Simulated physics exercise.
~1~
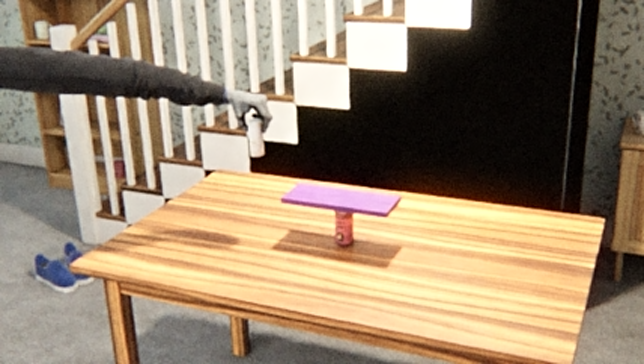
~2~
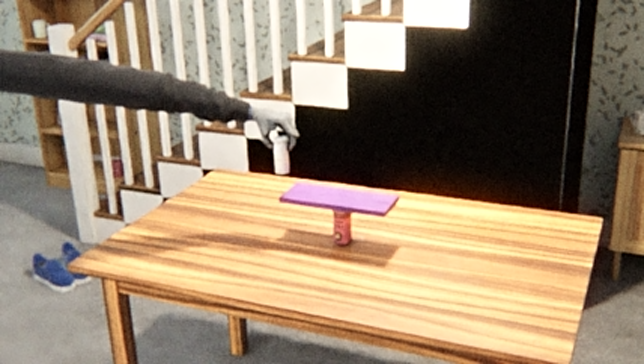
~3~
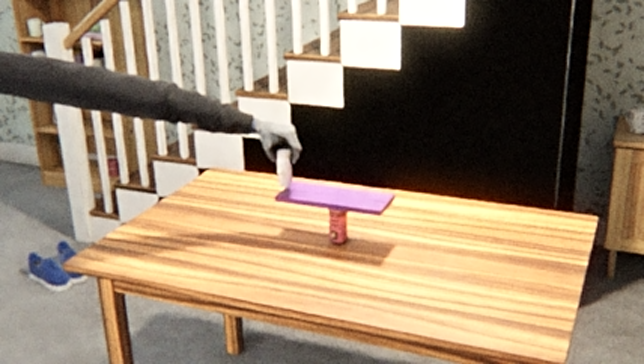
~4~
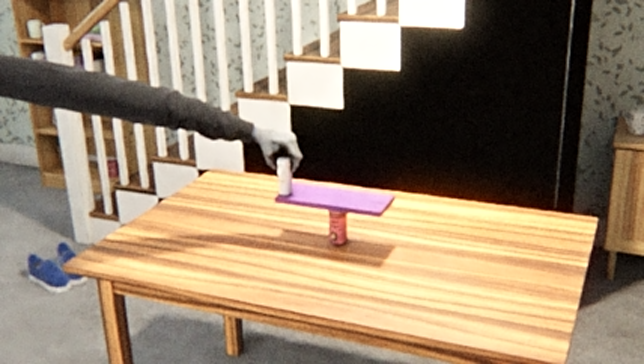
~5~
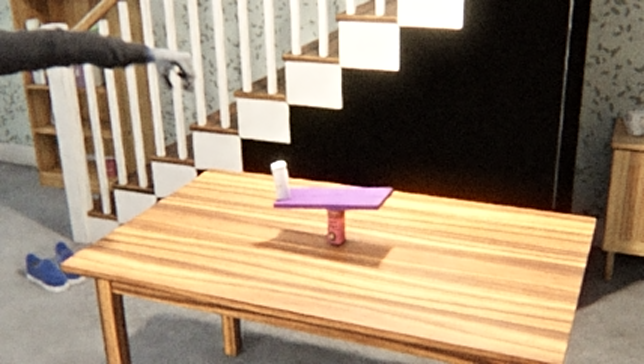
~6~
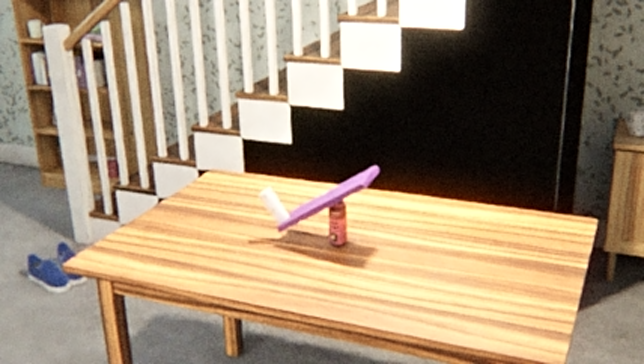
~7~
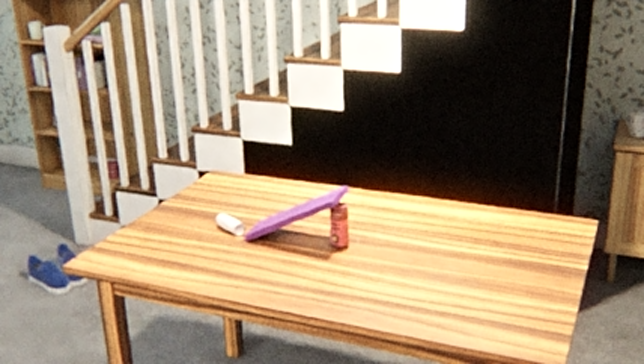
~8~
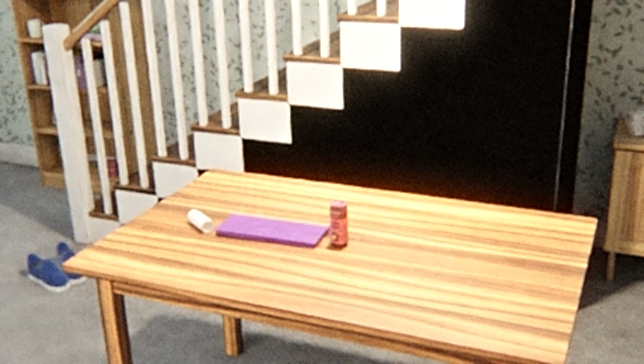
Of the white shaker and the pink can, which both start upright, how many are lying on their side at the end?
One of them ends on its side, the white shaker, while the pink can is still standing on the table.
